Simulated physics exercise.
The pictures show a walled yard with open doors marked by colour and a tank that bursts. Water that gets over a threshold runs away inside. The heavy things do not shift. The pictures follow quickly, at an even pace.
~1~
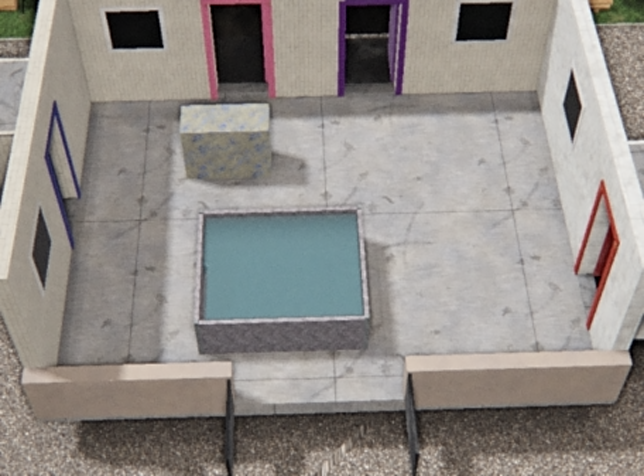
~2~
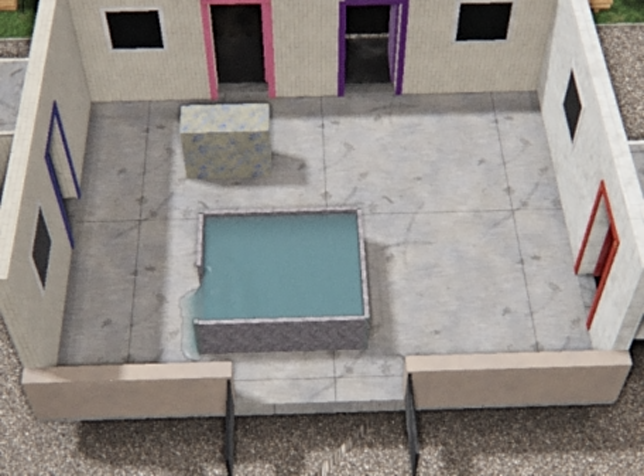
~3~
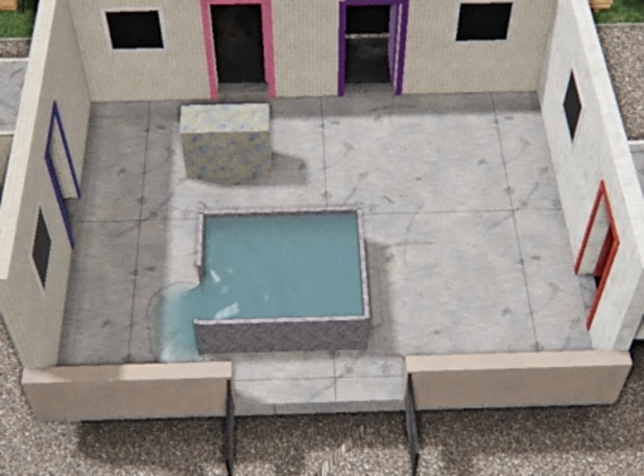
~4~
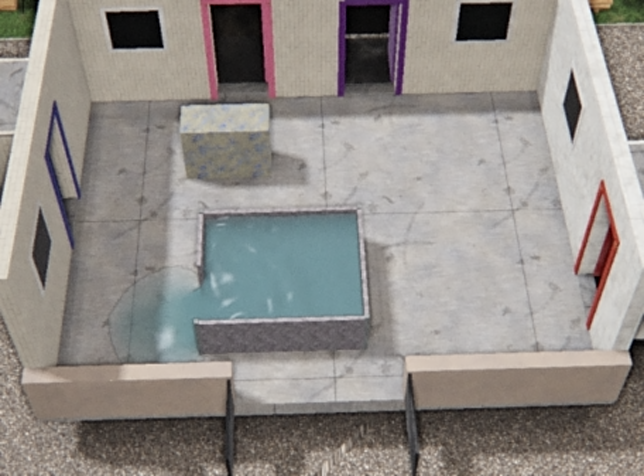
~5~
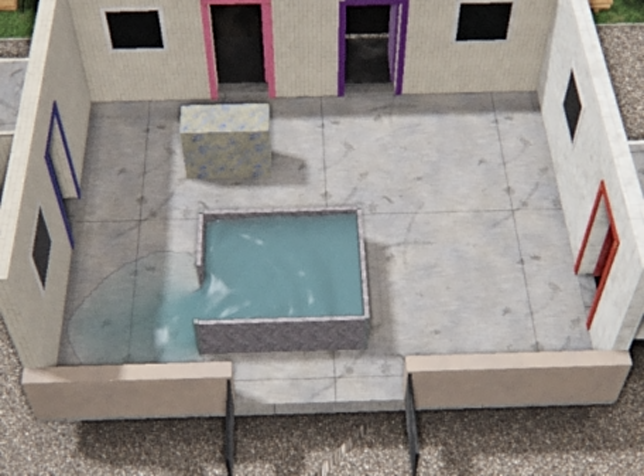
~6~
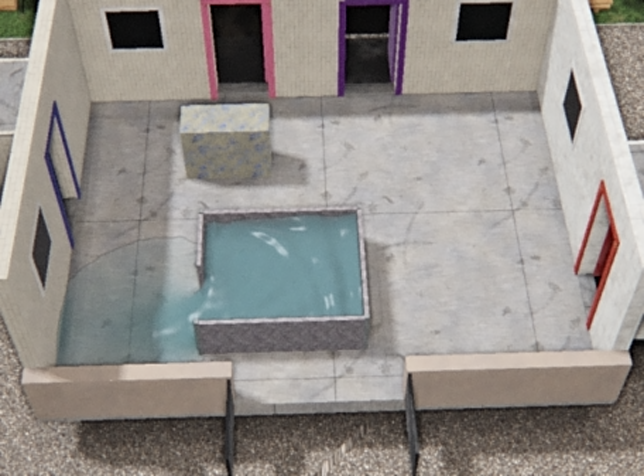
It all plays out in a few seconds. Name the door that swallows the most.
It is the blue one.
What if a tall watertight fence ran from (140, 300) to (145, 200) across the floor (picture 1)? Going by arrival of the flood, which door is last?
The red door.
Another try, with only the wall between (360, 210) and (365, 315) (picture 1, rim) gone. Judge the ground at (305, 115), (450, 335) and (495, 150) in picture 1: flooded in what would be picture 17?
One after the other: Dry, wet, under water.
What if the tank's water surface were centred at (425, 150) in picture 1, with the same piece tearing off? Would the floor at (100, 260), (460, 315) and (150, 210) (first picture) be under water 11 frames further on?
In that order: Awash, free of water, under water.
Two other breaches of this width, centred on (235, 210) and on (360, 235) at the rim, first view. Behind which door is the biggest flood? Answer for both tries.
In turn: The blue one, the door marked red.
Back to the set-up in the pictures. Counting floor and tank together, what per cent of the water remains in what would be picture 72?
Close to 92 %.
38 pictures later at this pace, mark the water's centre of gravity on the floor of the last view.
I would point to (216, 249).
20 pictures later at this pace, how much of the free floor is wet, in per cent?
About 35 per cent.
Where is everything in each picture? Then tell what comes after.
The first picture shows the open tank at (281, 266) is whole and still.
In the second picture, water pours out at (203, 314) and has run to (193, 294).
In the third picture, water pours out at (203, 315) and has run to (161, 295).
In the fourth picture, the front is at (116, 312), out from the gap at (203, 316).
In the fifth picture, the front is at (73, 337), out from the gap at (203, 315).
In the sixth picture, the front is at a hidden place, out from the gap at (203, 315).
A moment on, water covers 15 % of the floor; purple door not reached, red door not reached, pink door not reached, blue door wet at the sill, nothing in.
Next, water covers 20 % of the floor; purple door not reached, red door not reached, pink door not reached, blue door a trickle in.
Then, water covers 35 % of the floor; purple door not reached, red door not reached, pink door not reached, blue door some in.
Later, water covers 70 % of the floor; purple door wet at the sill, nothing in, red door not reached, pink door wet at the sill, nothing in, blue door some in.
In the end, water covers 95 % of the floor; purple door wet at the sill, nothing in, red door a trickle in, pink door wet at the sill, nothing in, blue door some in; the blue door has let in the most.
